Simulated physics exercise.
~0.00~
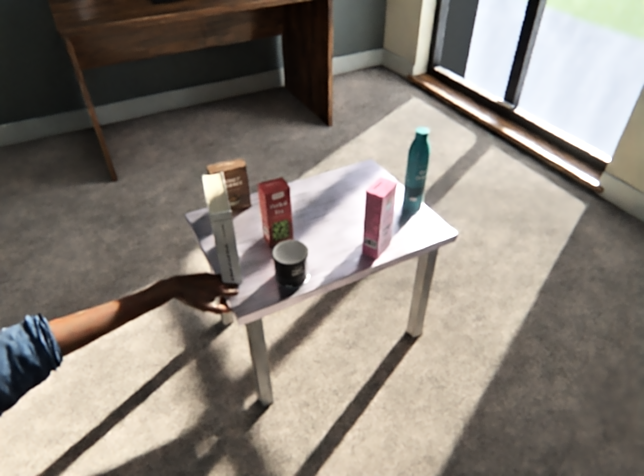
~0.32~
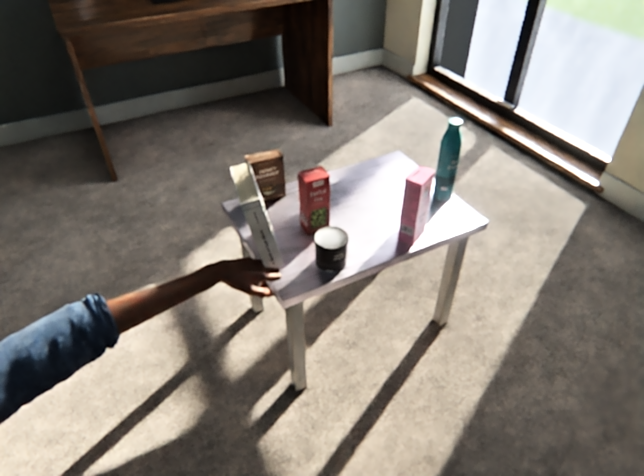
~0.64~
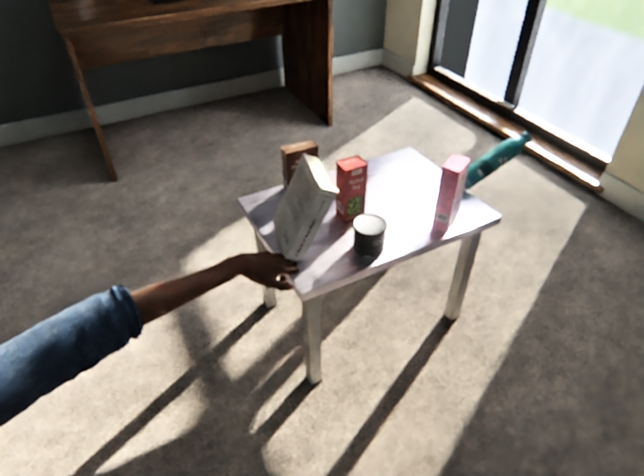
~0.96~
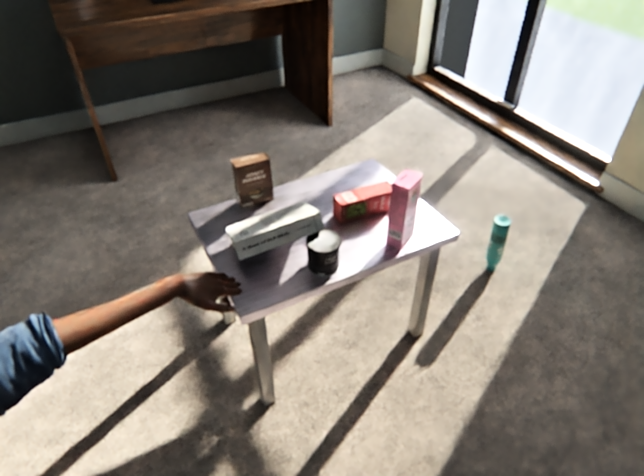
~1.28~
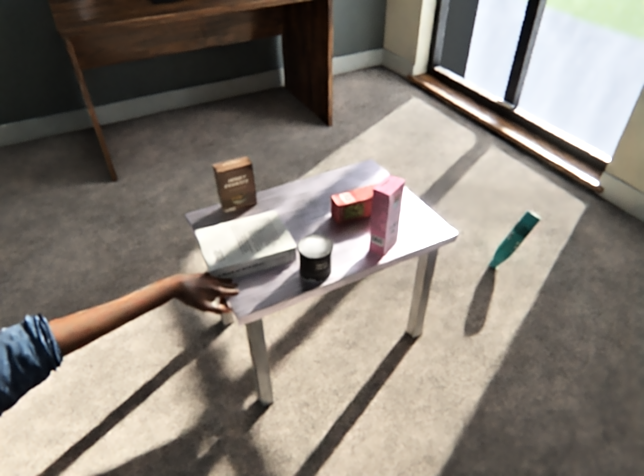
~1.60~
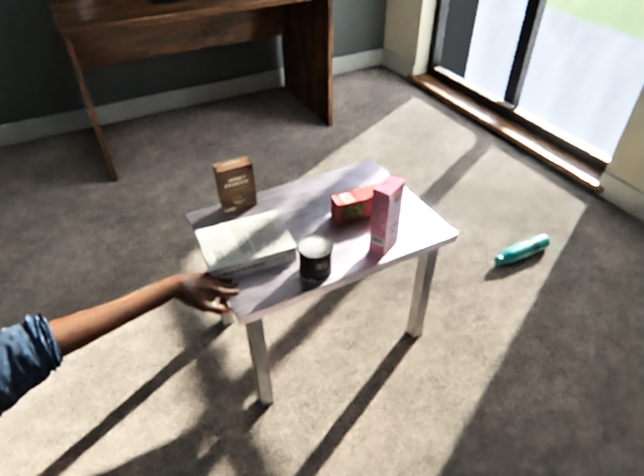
An arm in a denim sleeve reaches from the left to grip a small pale table on a sunlit grey carpet, seen from above, with a wooden desk behind and a glass door at right. On the tabletop stand a white book, brown packet, red carton, black tin, pink carton and turquoise bottle. The hand pushes the table to the right, and the book leans over while the bottle tips off the far right corner. The table is then pulled back left, and the red carton and book topple flat. The bottle lands on the floor and ends on its side, while the pink carton, packet and tin remain upright.
